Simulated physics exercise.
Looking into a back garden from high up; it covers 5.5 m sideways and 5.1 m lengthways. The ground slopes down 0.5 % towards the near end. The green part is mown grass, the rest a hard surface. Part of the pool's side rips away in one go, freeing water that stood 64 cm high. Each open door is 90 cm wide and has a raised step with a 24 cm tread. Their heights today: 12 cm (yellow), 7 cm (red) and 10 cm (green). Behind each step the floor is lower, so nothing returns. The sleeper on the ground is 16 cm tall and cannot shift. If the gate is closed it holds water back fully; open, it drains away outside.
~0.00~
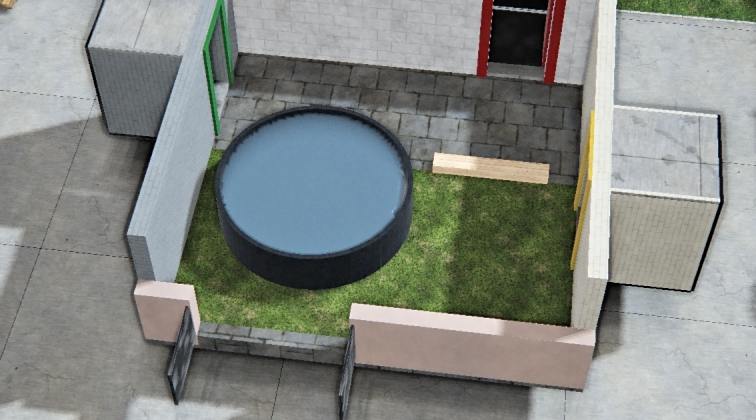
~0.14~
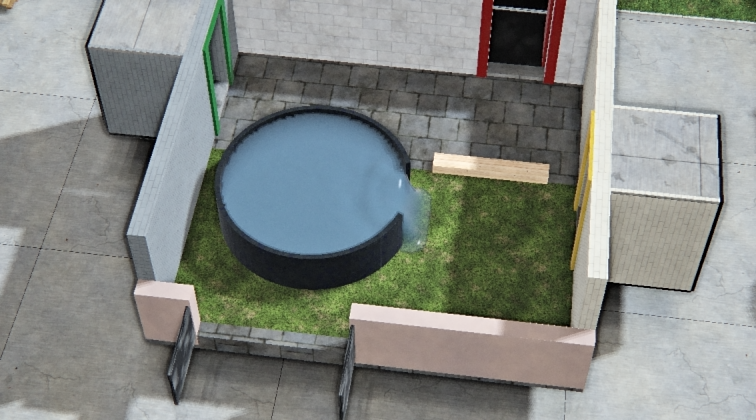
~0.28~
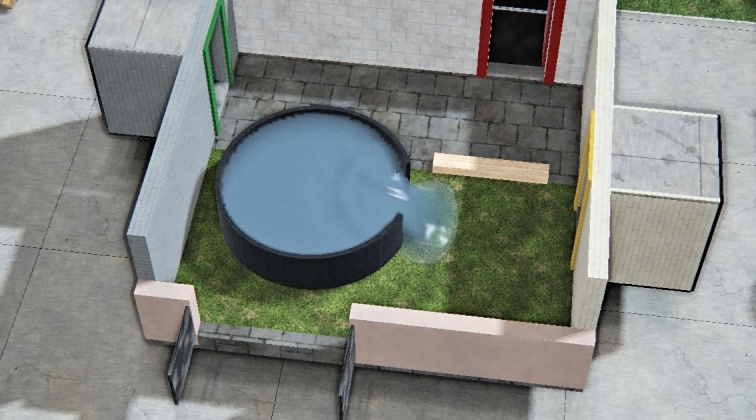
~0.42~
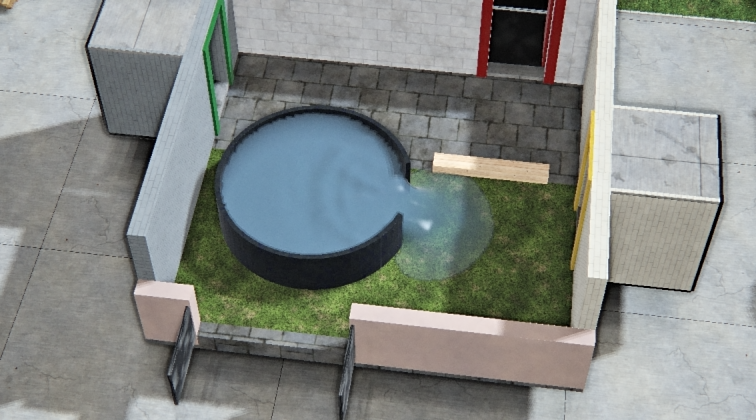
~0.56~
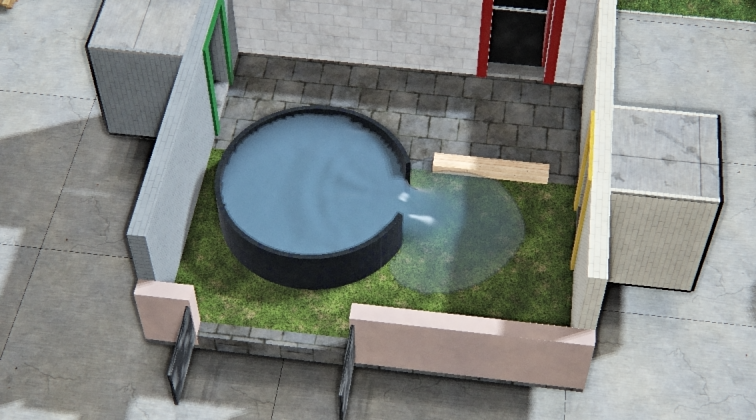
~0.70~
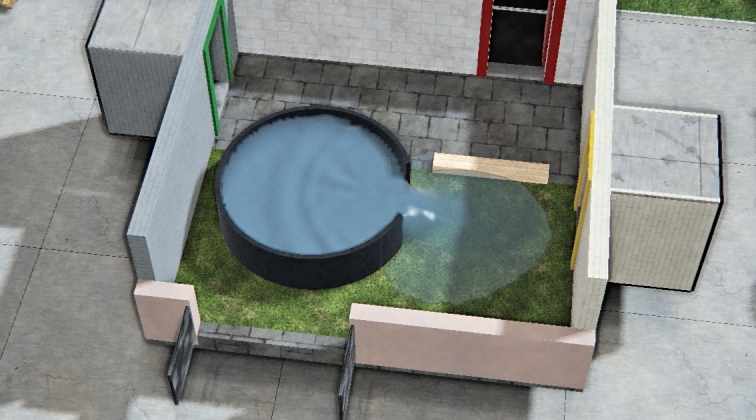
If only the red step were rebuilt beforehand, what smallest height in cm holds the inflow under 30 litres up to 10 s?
Some 8.5 cm above the ground.
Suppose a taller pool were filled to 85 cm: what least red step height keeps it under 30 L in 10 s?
Some 13.5 cm.
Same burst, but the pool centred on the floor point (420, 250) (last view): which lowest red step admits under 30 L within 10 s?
Some 10.5 cm.
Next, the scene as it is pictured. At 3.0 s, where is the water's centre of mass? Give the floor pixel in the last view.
At about (388, 222).
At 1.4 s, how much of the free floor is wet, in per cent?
About 30 per cent.
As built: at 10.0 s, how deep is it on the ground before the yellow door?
Some 15.0 cm.
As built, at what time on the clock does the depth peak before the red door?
Around 3.4 s.
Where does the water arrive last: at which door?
The green one.
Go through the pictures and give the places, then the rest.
The first frame shows the pool at (314, 182) is whole and still, 64 cm deep; the red door at (520, 32) is dry.
In the second frame, water pours out at (407, 211) and has run 0.3 m, to (426, 201); about 6 cm deep outside, 64 cm at the back.
In the third frame, the gap is at (407, 212), the front 0.7 m out at (451, 237); the back of the pool holds 64 cm.
In the fourth frame, water pours out at (407, 212) and has run 1.2 m, to (487, 214); about 8 cm deep outside, 64 cm at the back.
In the fifth frame, the gap is at (407, 212), the front 1.6 m out at (519, 237); the back of the pool holds 64 cm.
In the sixth frame, water pours out at (407, 211) and has run 2.0 m, to (544, 243); about 7 cm deep outside, 64 cm at the back; the red door at (520, 32), 3.3 m from the gap, is still 2.1 m from the nearest water.
After 1.4 s water covers 30 % of the floor, deepest (34 cm) near (571, 203); it has not reached the red door.
After 3.0 s water covers 45 % of the floor, deepest (29 cm) near (563, 362); 13 cm at the red door, 2 litres in over its 7 cm step.
After 10.0 s water covers 95 % of the floor, deepest (16 cm) near (563, 362); 8 cm at the red door, 51 litres in over its 7 cm step.
At the red door as built, the water arrived by 2.5 s and peaked near 13 cm at 3.4 s.
Run again over the same 10 s with other heights there, 51 litres in over 7 cm, 17 litres over 9.5 cm. The limit of 30 litres is kept from about 8.5 cm up.
